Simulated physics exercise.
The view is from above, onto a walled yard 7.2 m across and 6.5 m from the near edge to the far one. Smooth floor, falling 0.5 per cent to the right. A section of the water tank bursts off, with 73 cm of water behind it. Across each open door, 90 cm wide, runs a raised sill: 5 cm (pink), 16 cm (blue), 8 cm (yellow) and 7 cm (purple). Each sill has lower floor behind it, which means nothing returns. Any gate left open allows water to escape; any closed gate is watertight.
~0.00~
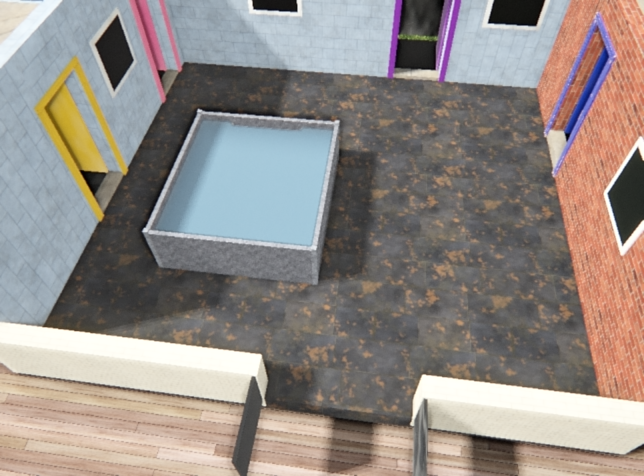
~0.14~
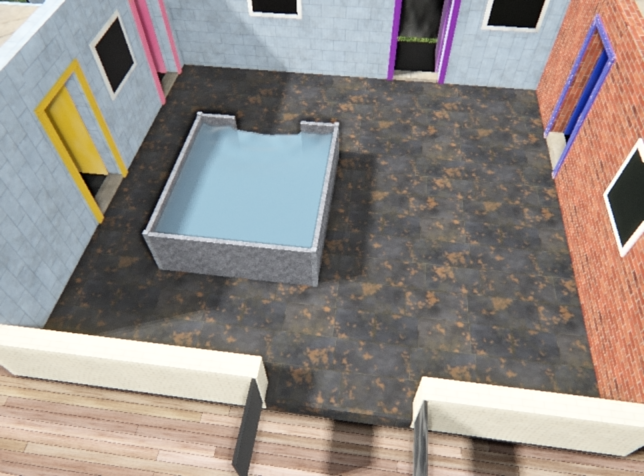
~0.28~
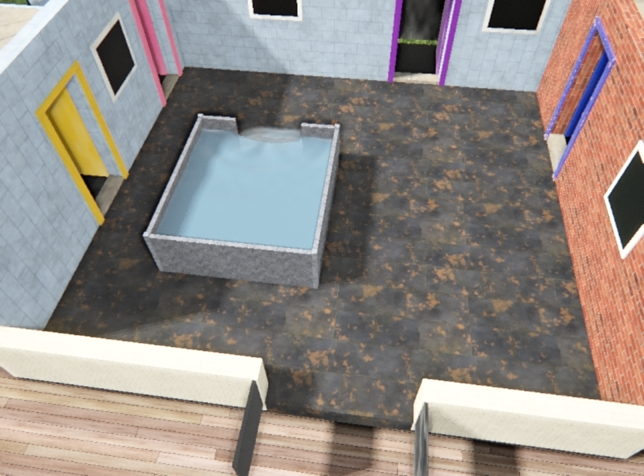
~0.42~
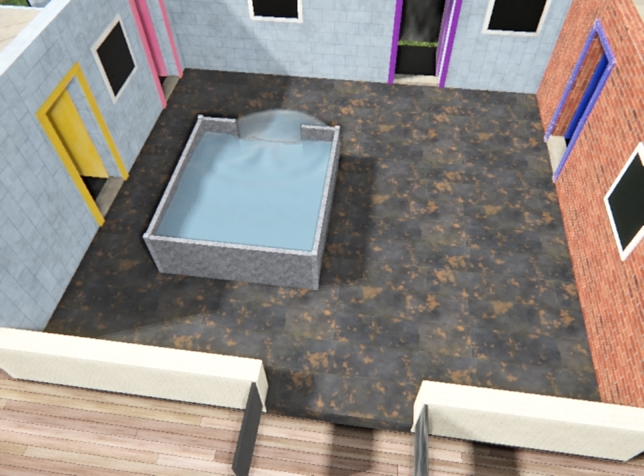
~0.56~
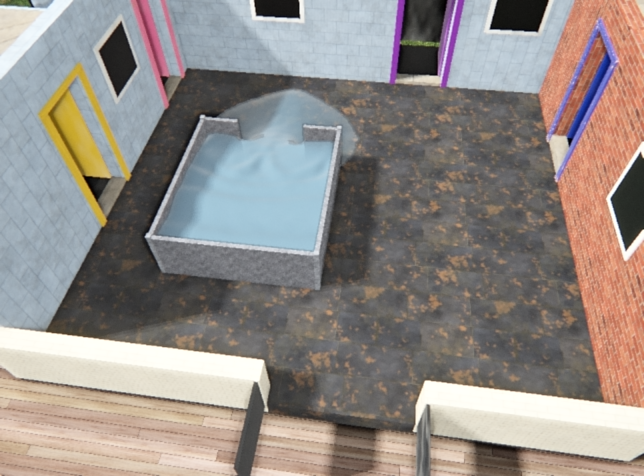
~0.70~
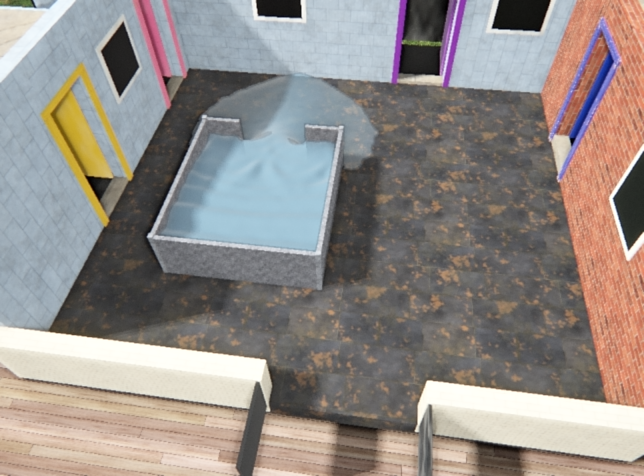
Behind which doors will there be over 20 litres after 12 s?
At the end, the pink door breaches the limit; the blue door never breaches the limit; the yellow door never breaches the limit; the purple door breaches the limit.
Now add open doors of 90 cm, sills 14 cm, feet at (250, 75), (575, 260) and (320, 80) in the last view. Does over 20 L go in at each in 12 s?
Per doorway, in order: Sufficient / insufficient / sufficient.
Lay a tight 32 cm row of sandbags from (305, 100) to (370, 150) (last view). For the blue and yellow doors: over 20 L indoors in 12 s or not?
Result: Blue door inside the limit; yellow door inside the limit.
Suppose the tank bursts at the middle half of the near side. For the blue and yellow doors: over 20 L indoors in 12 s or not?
Checking each door against the limit: Blue does not exceed it, yellow does not exceed it.
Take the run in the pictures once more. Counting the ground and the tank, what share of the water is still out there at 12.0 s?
Remaining: Roughly 80 %.
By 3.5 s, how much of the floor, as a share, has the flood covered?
I'd say around 40 %.
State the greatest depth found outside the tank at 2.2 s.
I'd say near 42 centimetres.
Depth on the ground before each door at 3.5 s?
You'd get pink at 21 cm, blue at 14 cm, yellow at 2 cm, and purple at 11 cm.
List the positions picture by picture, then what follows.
The water tank at (251, 176) is whole and still, 73 cm deep, in the first picture.
The front is at a hidden place, 0.6 m from the gap on the water tank's far side; 0.2 m2 of floor is under water; 73 cm left at the back of the water tank, in the second picture.
The front is at a hidden place, 0.9 m from the gap on the water tank's far side; 0.9 m2 of floor is under water; 73 cm left at the back of the water tank, in the third picture.
The front is at (297, 113), 1.4 m from the gap on the water tank's far side; 2.1 m2 of floor is under water; 73 cm left at the back of the water tank, in the fourth picture.
The front is at (292, 91), 2.0 m from the gap on the water tank's far side; 3.8 m2 of floor is under water; 73 cm left at the back of the water tank, in the fifth picture.
Water pours out on the water tank's far side and has run 2.5 m, to (284, 76); typically 5 cm deep outside, 67 cm at the water tank's back, in the sixth picture.
After 1.4 s water covers 20 % of the floor and is deepest (42 cm) near (276, 154); pink door 2 cm at the sill, 0 L in, blue door not reached, yellow door not reached, purple door not reached.
After 2.2 s water covers 30 % of the floor and is deepest (42 cm) near (205, 71); pink door 22 cm at the sill, 23 L in, blue door not reached, yellow door not reached, purple door 14 cm at the sill, 8 L in.
After 3.5 s water covers 40 % of the floor and is deepest (28 cm) near (197, 70); pink door 21 cm at the sill, 174 L in, blue door 14 cm at the sill, 0 L in, yellow door 2 cm at the sill, 0 L in, purple door 11 cm at the sill, 30 L in.
After 7.0 s water covers 80 % of the floor and is deepest (16 cm) near (539, 123); pink door 14 cm at the sill, 415 L in, blue door 13 cm at the sill, 0 L in, yellow door 3 cm at the sill, 0 L in, purple door 8 cm at the sill, 47 L in.
After 12.0 s water covers 95 % of the floor and is deepest (10 cm) near (253, 382); pink door 8 cm at the sill, 510 L in, blue door 8 cm at the sill, 0 L in, yellow door 3 cm at the sill, 0 L in, purple door 5 cm at the sill, 48 L in.
